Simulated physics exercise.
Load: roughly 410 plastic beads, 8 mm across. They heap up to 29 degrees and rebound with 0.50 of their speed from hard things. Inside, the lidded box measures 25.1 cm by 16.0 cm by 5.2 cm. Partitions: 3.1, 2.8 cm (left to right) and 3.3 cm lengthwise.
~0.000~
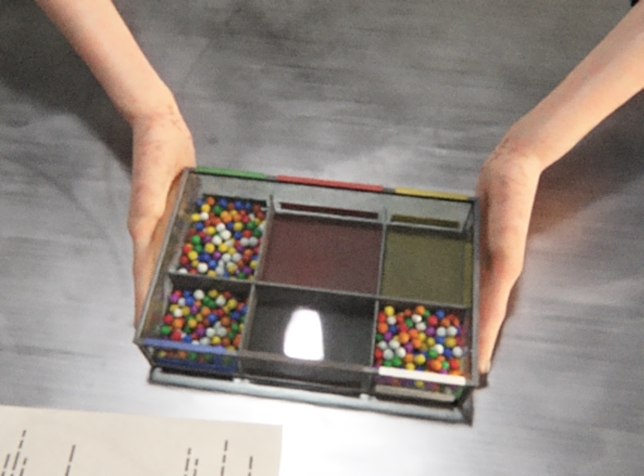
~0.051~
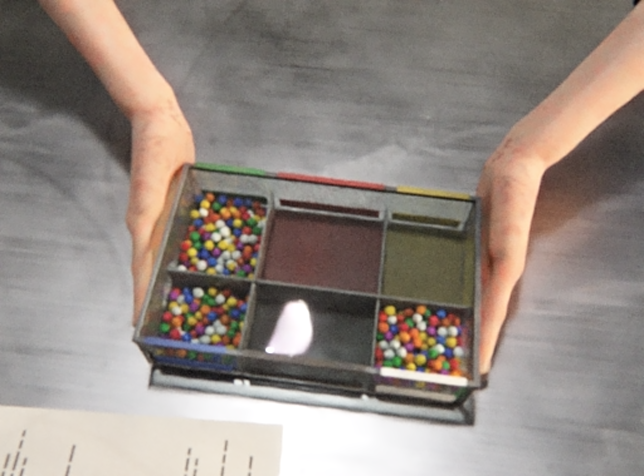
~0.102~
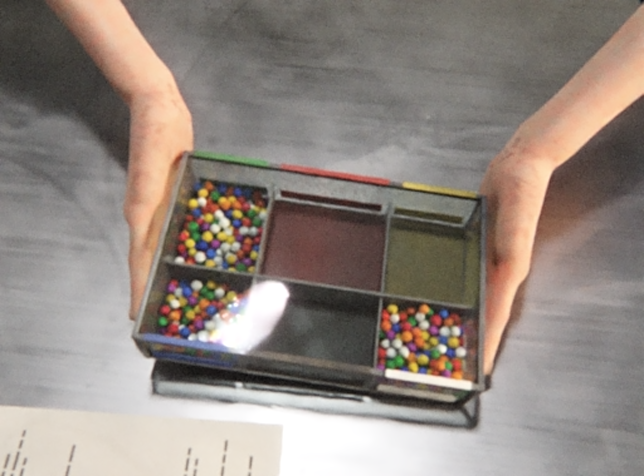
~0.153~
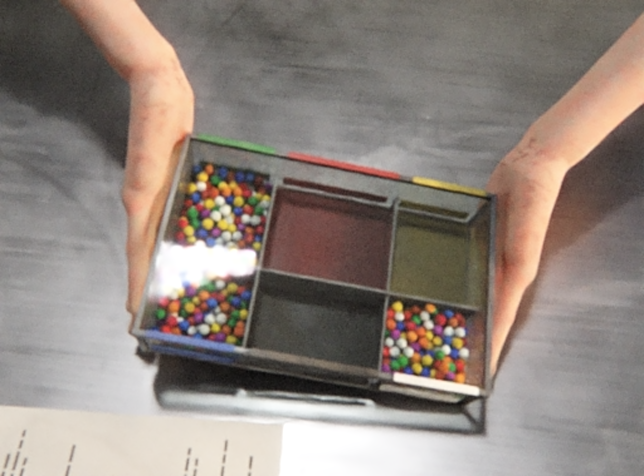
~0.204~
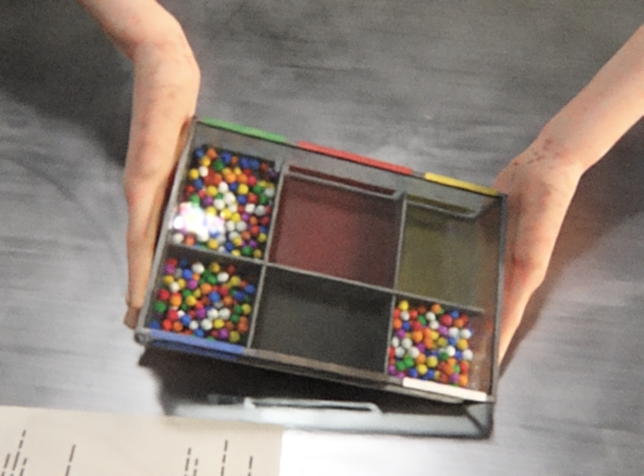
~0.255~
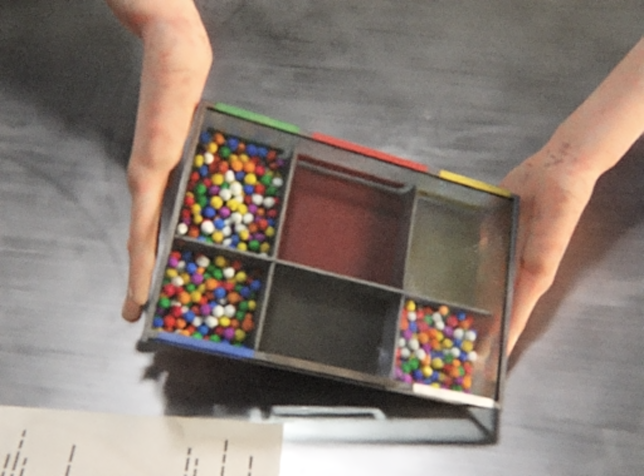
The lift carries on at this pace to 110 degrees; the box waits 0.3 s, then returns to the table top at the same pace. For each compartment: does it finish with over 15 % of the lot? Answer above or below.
Red below, blue below, green below, yellow below, white above, black above.
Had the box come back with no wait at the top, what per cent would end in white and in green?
In that case white 65; green 0.
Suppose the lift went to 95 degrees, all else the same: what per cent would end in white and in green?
White 70, green 5.
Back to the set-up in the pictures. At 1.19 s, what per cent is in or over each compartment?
Red 0; blue 10; green 5; yellow 0; white 60; black 20.
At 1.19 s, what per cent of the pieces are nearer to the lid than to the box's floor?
Roughly 70 per cent.
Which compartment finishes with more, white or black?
It is the white one.
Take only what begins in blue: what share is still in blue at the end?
Some 20 per cent.
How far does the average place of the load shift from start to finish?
Some 9.0 cm.
Then, at 1.19 s, tilt 110 degrees; blue 10 %, green 5 %, white 60 %, black 20 %.
Then, at 1.81 s, tilt 56 degrees; blue 5 %, green 5 %, yellow 5 %, white 65 %, black 20 %.
Then, at 2.48 s, tilt 0 degrees; blue 5 %, green 5 %, yellow 5 %, white 70 %, black 20 %.
At rest (2.9 s), red 0 %, blue 5 %, green 5 %, yellow 5 %, white 65 %, black 20 %.
